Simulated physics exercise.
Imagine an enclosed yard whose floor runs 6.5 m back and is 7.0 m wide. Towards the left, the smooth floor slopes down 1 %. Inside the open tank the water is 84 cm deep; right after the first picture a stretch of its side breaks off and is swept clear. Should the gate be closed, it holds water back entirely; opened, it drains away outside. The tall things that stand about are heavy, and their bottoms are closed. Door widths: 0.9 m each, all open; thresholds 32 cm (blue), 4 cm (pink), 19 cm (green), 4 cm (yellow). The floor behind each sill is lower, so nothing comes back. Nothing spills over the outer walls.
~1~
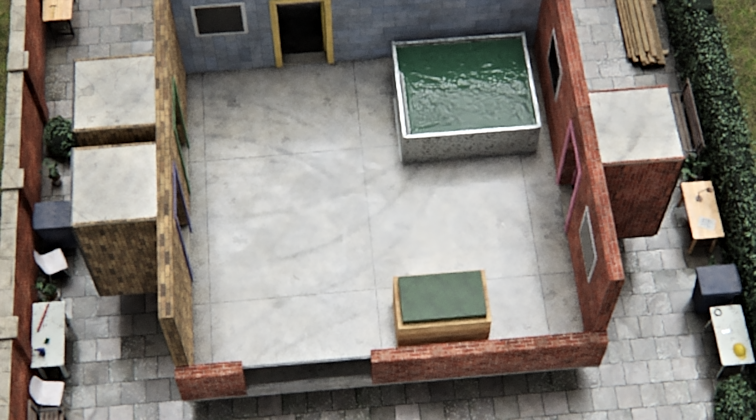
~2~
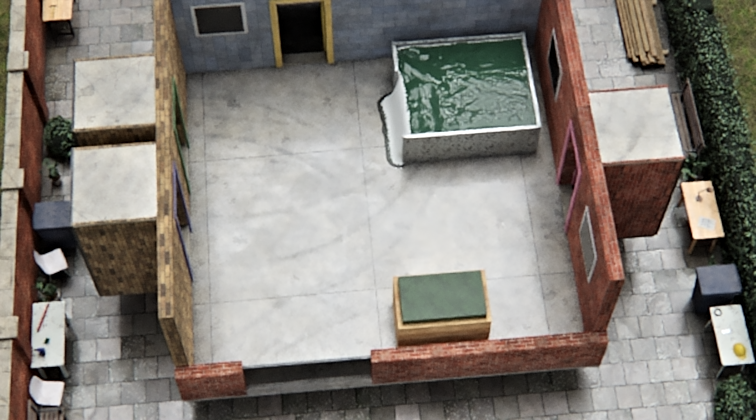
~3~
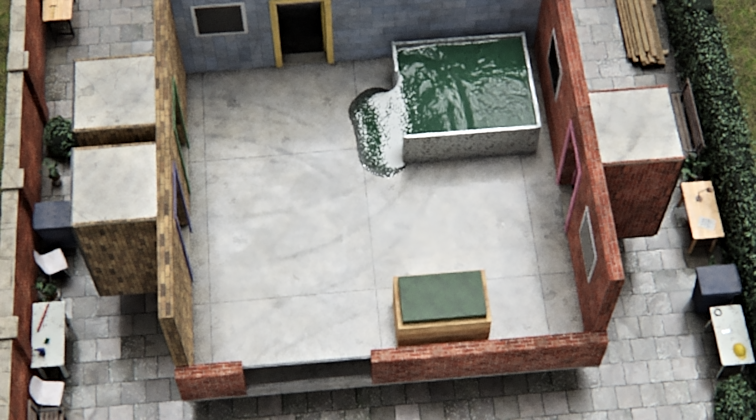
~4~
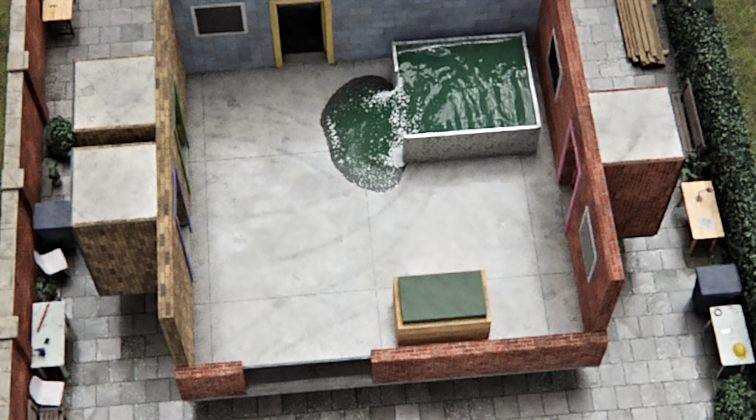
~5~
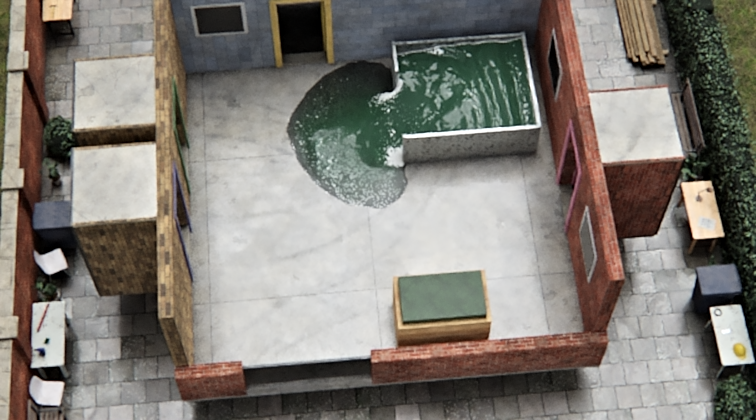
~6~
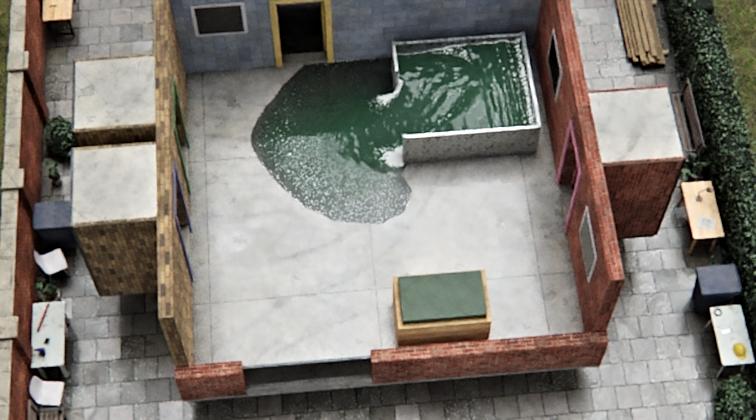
Green water pouring out through the left side of an open tank and spreading leftward across a walled yard's pale floor.
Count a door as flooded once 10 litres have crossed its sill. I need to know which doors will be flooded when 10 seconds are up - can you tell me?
Sure: The blue door will stay unflooded, the pink door will stay unflooded, the green door will be flooded, the yellow door will be flooded.
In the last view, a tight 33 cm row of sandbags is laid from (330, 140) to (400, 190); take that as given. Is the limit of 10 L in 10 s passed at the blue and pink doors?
Then the blue door is short of it and the pink door is over the mark.
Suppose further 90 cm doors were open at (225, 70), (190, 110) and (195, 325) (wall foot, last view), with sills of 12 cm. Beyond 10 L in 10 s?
In sequence the answers are more than that, more than that and more than that.
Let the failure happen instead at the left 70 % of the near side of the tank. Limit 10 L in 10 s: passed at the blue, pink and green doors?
Then: Blue under, pink past it, green under.
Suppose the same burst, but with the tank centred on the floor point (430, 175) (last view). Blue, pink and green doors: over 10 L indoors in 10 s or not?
Blue: Beyond limit; pink: Beyond limit; green: Beyond limit.
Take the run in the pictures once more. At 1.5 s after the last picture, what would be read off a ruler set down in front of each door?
Door by door, in cm: Blue reads 29, pink reads 0, green reads 37, yellow reads 6.
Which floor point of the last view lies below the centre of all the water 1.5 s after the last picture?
About (362, 136).
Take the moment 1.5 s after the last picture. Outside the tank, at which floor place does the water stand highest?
You'll find it around (187, 76).
Then, 0.7 s after the last picture water covers 40 % of the floor and is deepest (46 cm) near (395, 144); blue door not reached, pink door not reached, green door 31 cm at the sill, 19 L in, yellow door 10 cm at the sill, 9 L in.
Then, 1.5 s after the last picture water covers 50 % of the floor and is deepest (48 cm) near (187, 76); blue door 29 cm at the sill, 0 L in, pink door not reached, green door 37 cm at the sill, 89 L in, yellow door 6 cm at the sill, 24 L in.
Then, 2.8 s after the last picture water covers 55 % of the floor and is deepest (40 cm) near (195, 372); blue door 22 cm at the sill, 0 L in, pink door not reached, green door 29 cm at the sill, 191 L in, yellow door 7 cm at the sill, 37 L in.
Then, 5.3 s after the last picture water covers 75 % of the floor and is deepest (30 cm) near (388, 345); blue door 15 cm at the sill, 0 L in, pink door not reached, green door 16 cm at the sill, 217 L in, yellow door 10 cm at the sill, 112 L in.
Then, 9.3 s after the last picture water covers 95 % of the floor and is deepest (18 cm) near (195, 381); blue door 12 cm at the sill, 0 L in, pink door 4 cm at the sill, 0 L in, green door 15 cm at the sill, 217 L in, yellow door 11 cm at the sill, 178 L in.
